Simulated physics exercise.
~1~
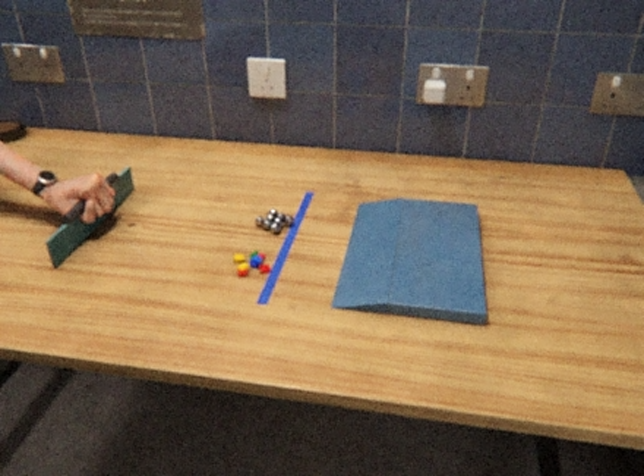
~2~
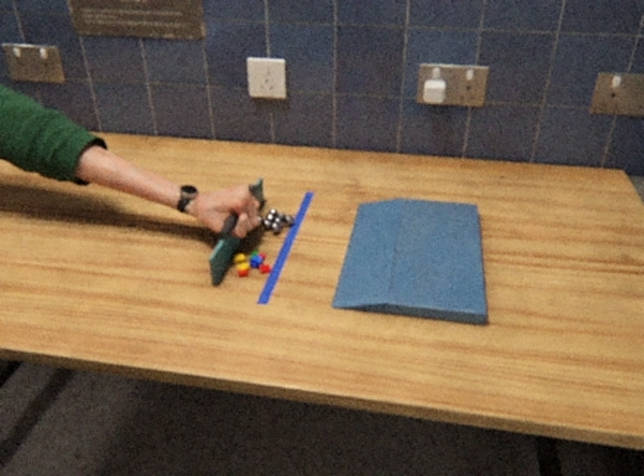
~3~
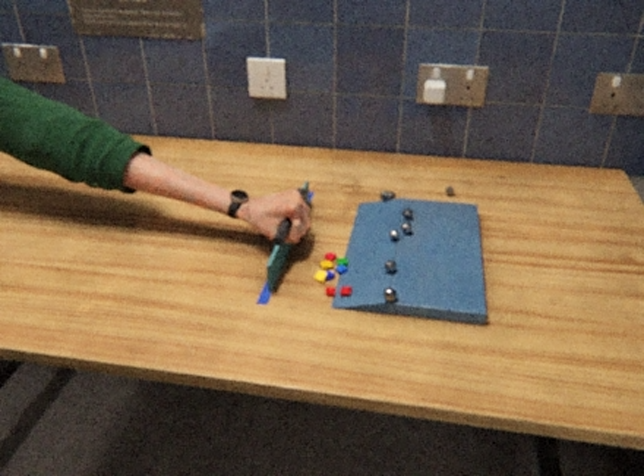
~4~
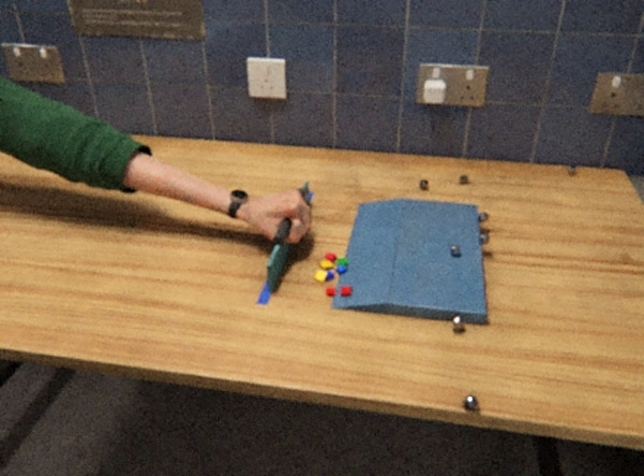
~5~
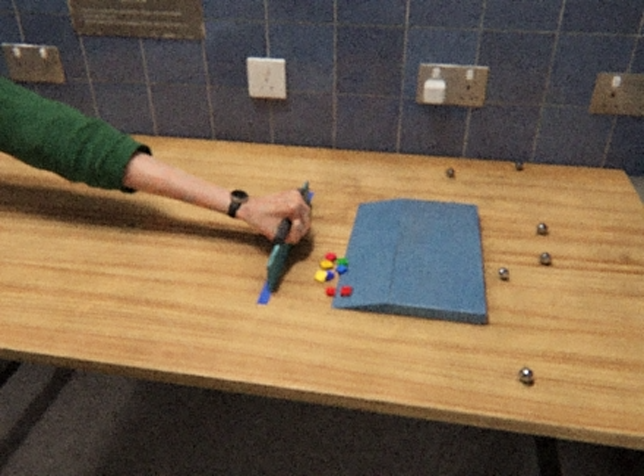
On a wooden table against a blue tiled wall, a small cluster of dark, shiny balls and a cluster of coloured pieces sit just left of a strip of blue tape, with a blue sloping slab beyond it. A hand in a green sleeve sweeps a dark green scraper rightward toward both clusters. The scraper drives them across the tape and stops there. The balls scatter over and around the slab, while the coloured pieces slide only to its near edge. The balls roll on past the slab and end spread across the table, and the coloured pieces stay bunched at its foot, a few resting on the edge.
